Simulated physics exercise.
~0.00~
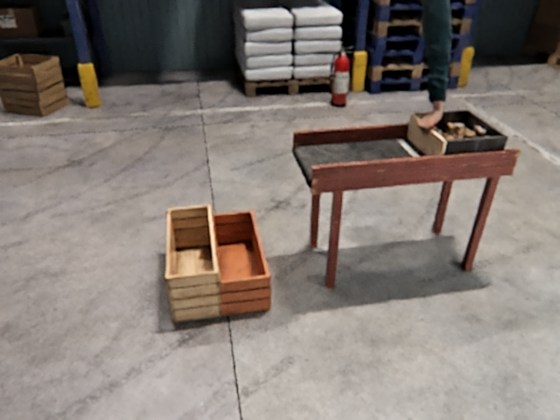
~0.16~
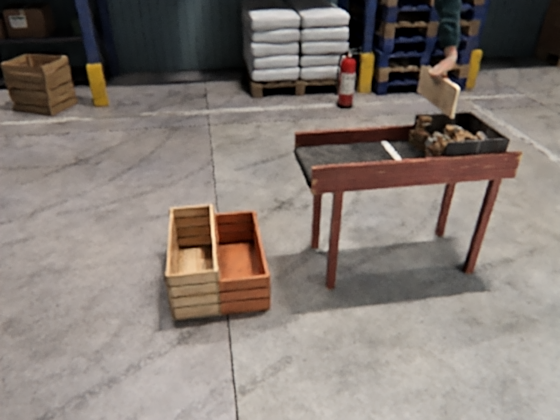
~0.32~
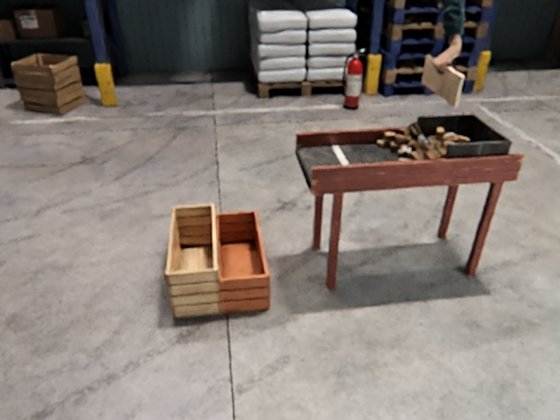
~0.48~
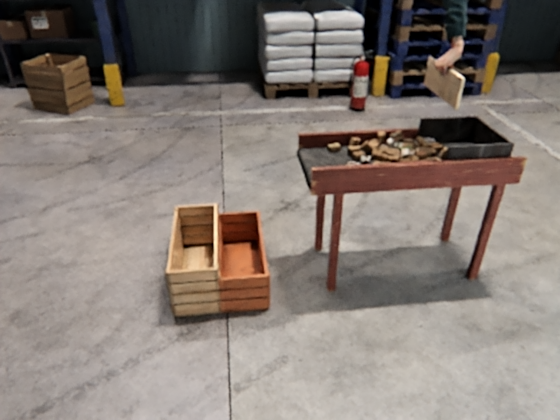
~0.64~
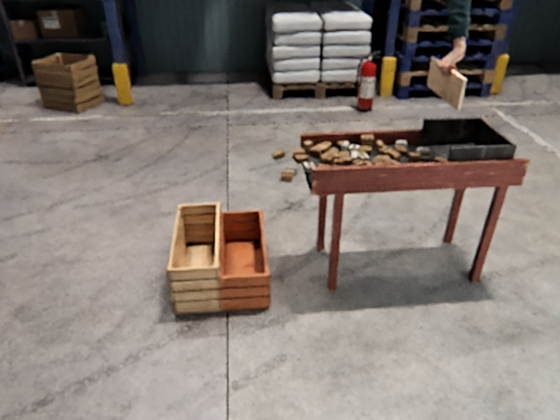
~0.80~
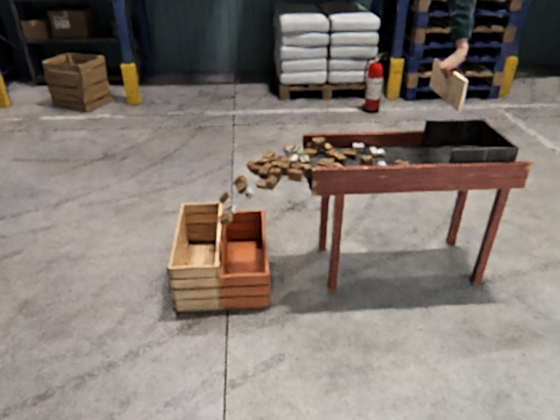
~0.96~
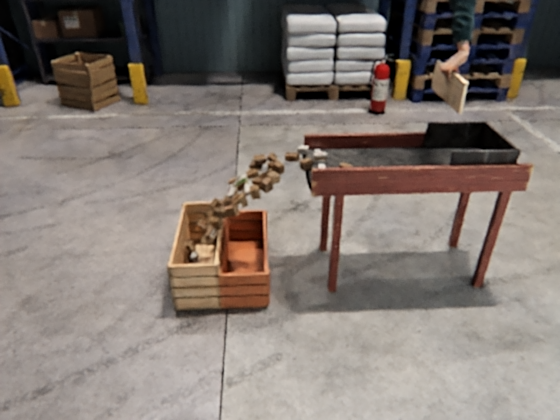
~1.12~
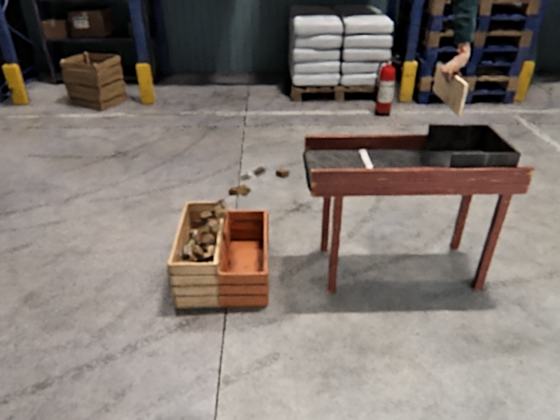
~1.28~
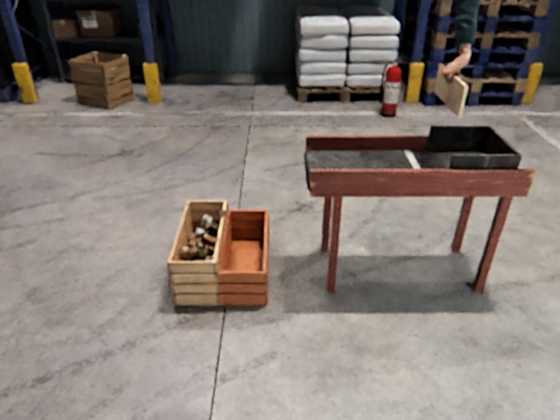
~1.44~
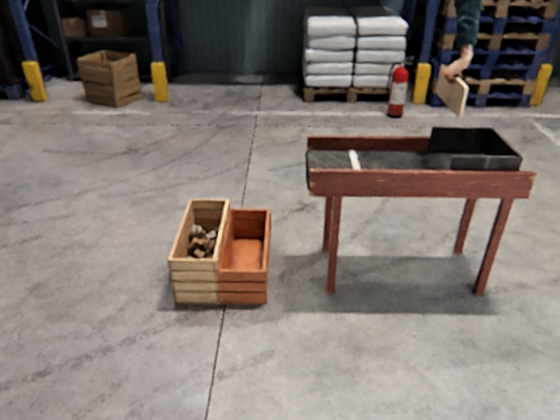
A dark red table topped with a black belt stands on a grey warehouse floor, seen from slightly above as the view drifts gently sideways. A black pen full of small brown parcels sits at its right end, and a pale wooden tub and an orange bin stand side by side on the floor to the left. A hand lifts a board away from the pen, and the parcels spread leftward along the belt. They spill off the left end in a loose stream, arc over the orange bin and drop into the wooden tub. The belt ends empty, the parcels heaped in the tub and the orange bin bare.
